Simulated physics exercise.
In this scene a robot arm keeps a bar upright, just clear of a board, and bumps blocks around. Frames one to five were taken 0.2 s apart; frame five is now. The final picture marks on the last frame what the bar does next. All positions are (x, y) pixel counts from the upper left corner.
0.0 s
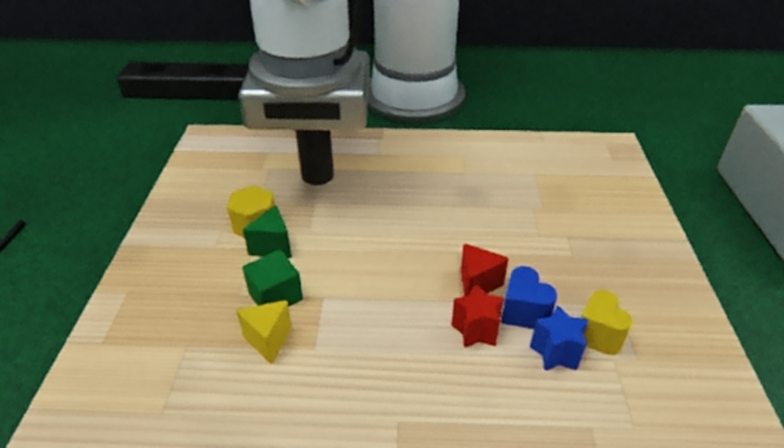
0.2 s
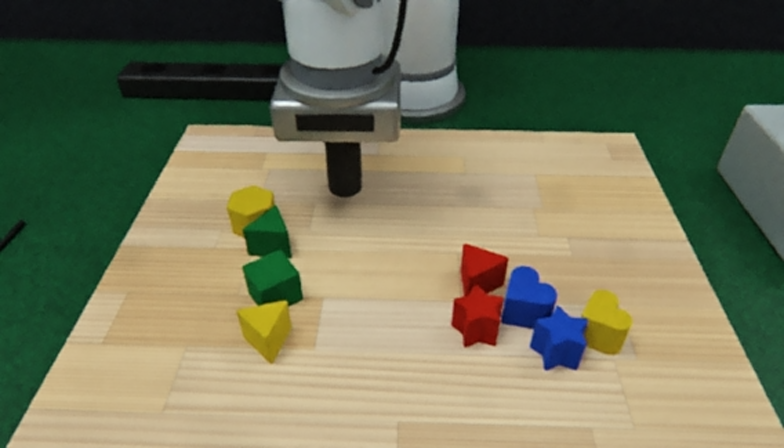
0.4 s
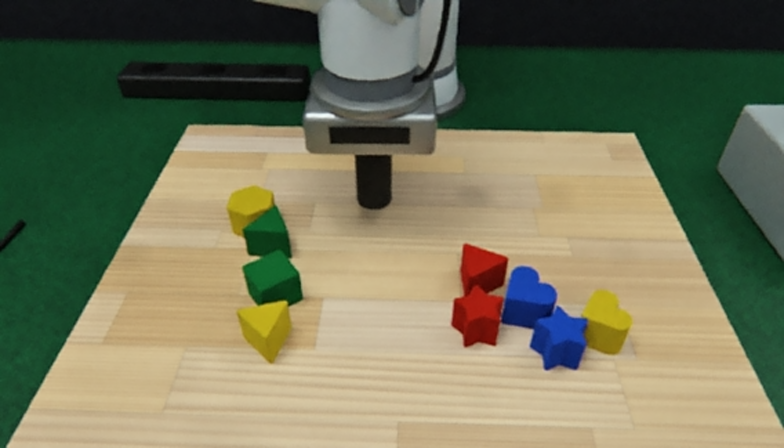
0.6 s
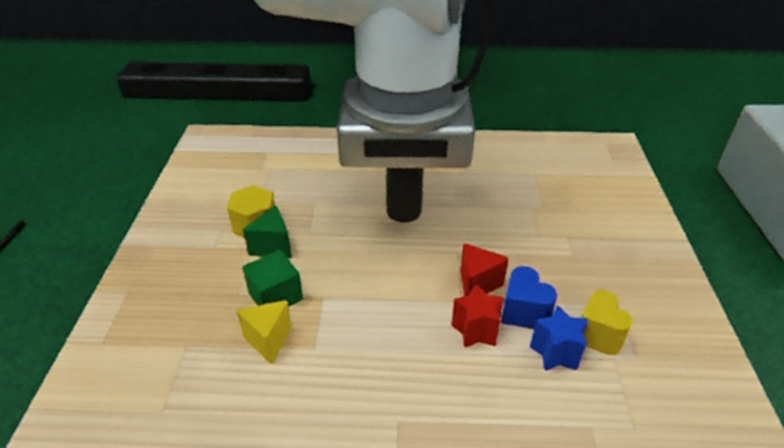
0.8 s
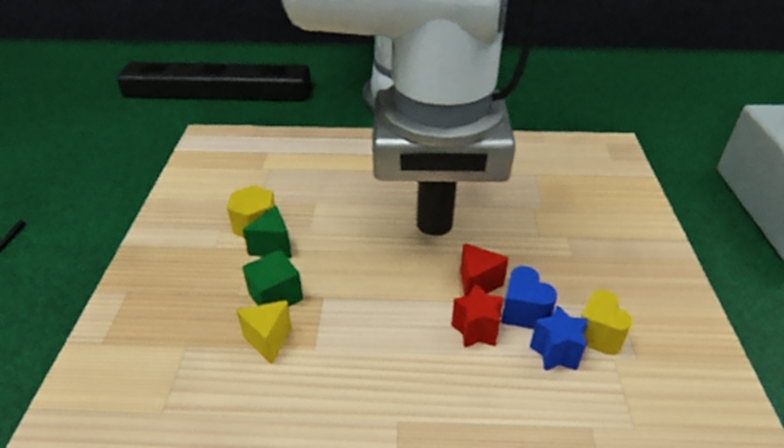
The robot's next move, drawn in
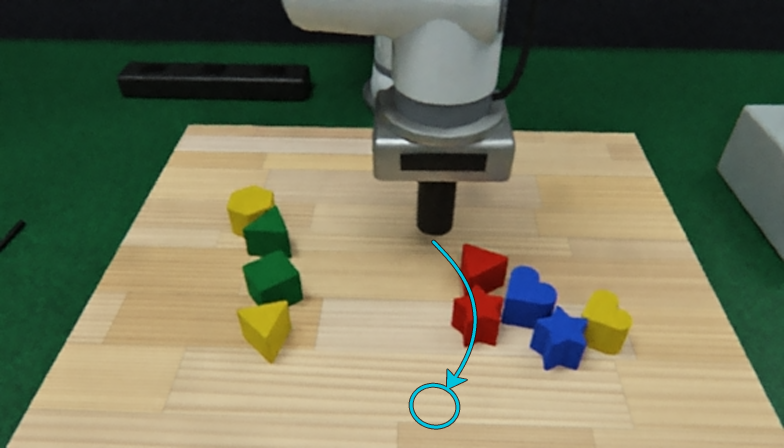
In this clip, a robot arm with a short black bar glides steadily rightward and slightly nearer above a wooden board, passing from behind the green and yellow blocks toward the red triangular block, while all the coloured blocks stay still.
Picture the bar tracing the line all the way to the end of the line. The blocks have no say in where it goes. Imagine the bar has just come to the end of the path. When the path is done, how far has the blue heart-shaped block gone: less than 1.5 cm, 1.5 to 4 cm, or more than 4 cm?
It moves a fair bit, 1.5 to 4 cm.
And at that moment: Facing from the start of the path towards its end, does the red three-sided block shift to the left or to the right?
Goes left.
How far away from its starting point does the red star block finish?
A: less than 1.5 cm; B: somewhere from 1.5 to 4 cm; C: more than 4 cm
C (more than 4 cm)
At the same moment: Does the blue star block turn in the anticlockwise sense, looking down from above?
No, I don't think so.
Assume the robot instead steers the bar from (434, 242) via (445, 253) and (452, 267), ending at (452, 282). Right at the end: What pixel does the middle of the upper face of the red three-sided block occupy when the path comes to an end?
In the picture, that point is around (496, 274).
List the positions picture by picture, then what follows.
In the first frame, bar tip (318, 176); block tops, red star block (480, 304); red three-sided block (481, 259); blue heart-shaped block (530, 286); blue star block (564, 326).
In the second frame, bar (346, 187); blocks unchanged.
In the third frame, bar (374, 199); blocks unchanged.
In the fourth frame, bar (404, 212); blocks unchanged.
In the fifth frame, bar (435, 224); red star block (480, 304); red three-sided block (481, 259); blue heart-shaped block (530, 286); blue star block (564, 326).
Path on the board, from (434, 242) over (468, 286) and (471, 345) to (434, 406).
On the path given first. One third of the way, bar (470, 270); red three-sided block (505, 283), turned 45° anticlockwise; blue heart-shaped block (542, 290).
Two thirds of the way, bar (474, 328); red star block (479, 361); red three-sided block (516, 316), turned 105° anticlockwise; blue heart-shaped block (549, 294), turned 35° anticlockwise; blue star block (570, 328), turned 20° clockwise.
At the end, bar (436, 388); red star block (472, 407), turned 80° anticlockwise; red three-sided block (516, 316), turned 105° anticlockwise; blue heart-shaped block (549, 294), turned 35° anticlockwise; blue star block (570, 328), turned 20° clockwise.
